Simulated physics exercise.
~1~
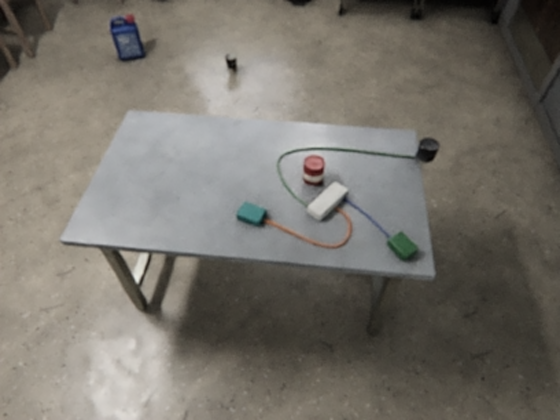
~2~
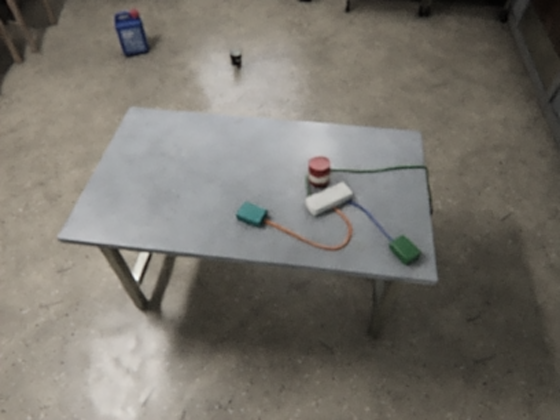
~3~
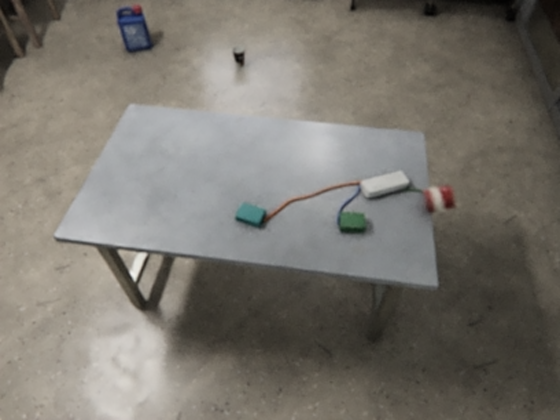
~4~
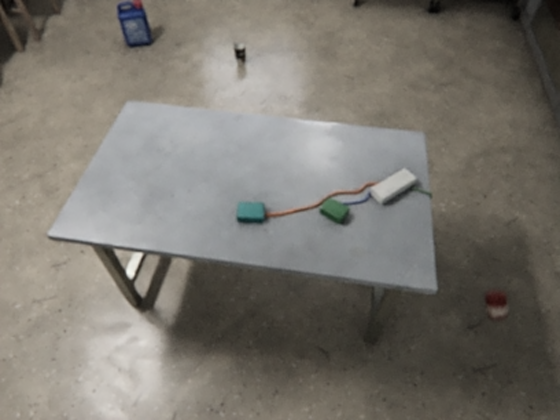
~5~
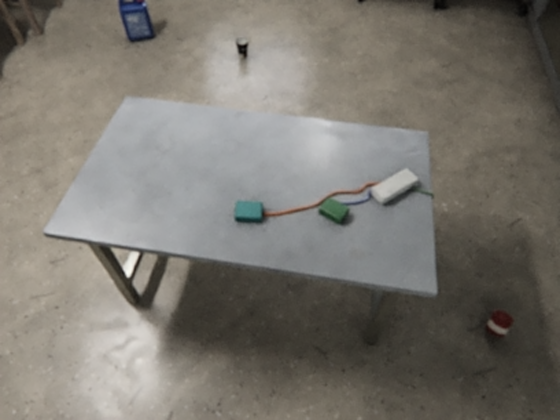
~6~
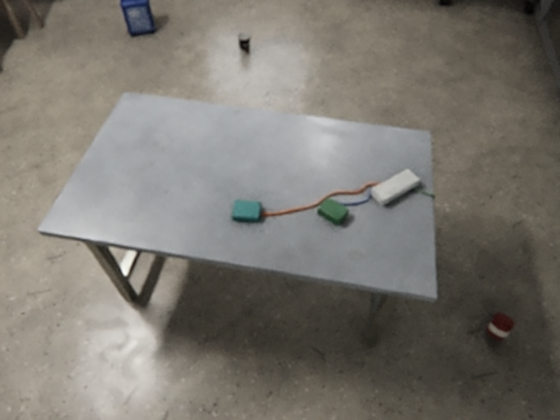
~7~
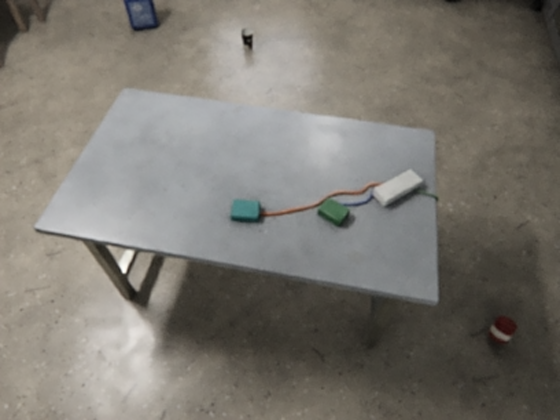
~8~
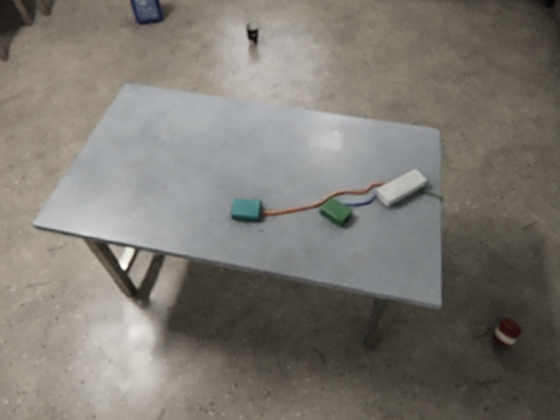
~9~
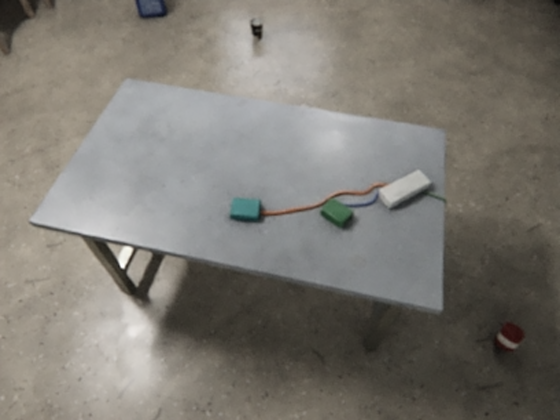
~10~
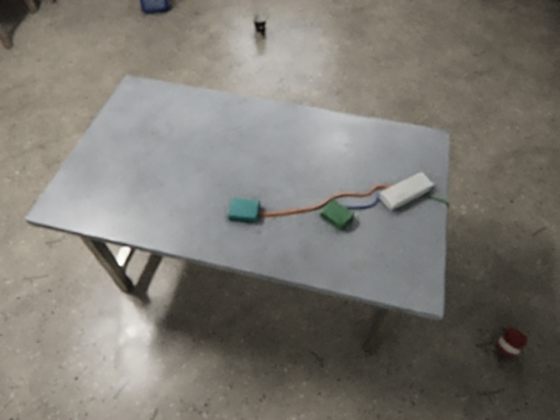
A grey table stands on a stained concrete floor, seen from above at an angle, with a white power strip right of centre, a red tin behind it, a teal device on an orange cable and a green charger on a blue one. A black speaker on a green cable has just gone over the right edge. It drops from view, and the cable pulls the strip rightward while the charger swings left. The red tin is swept off the right edge and lands on the floor. The strip stops near the edge, the teal device still in place, and everything stays still as the view drifts slightly.
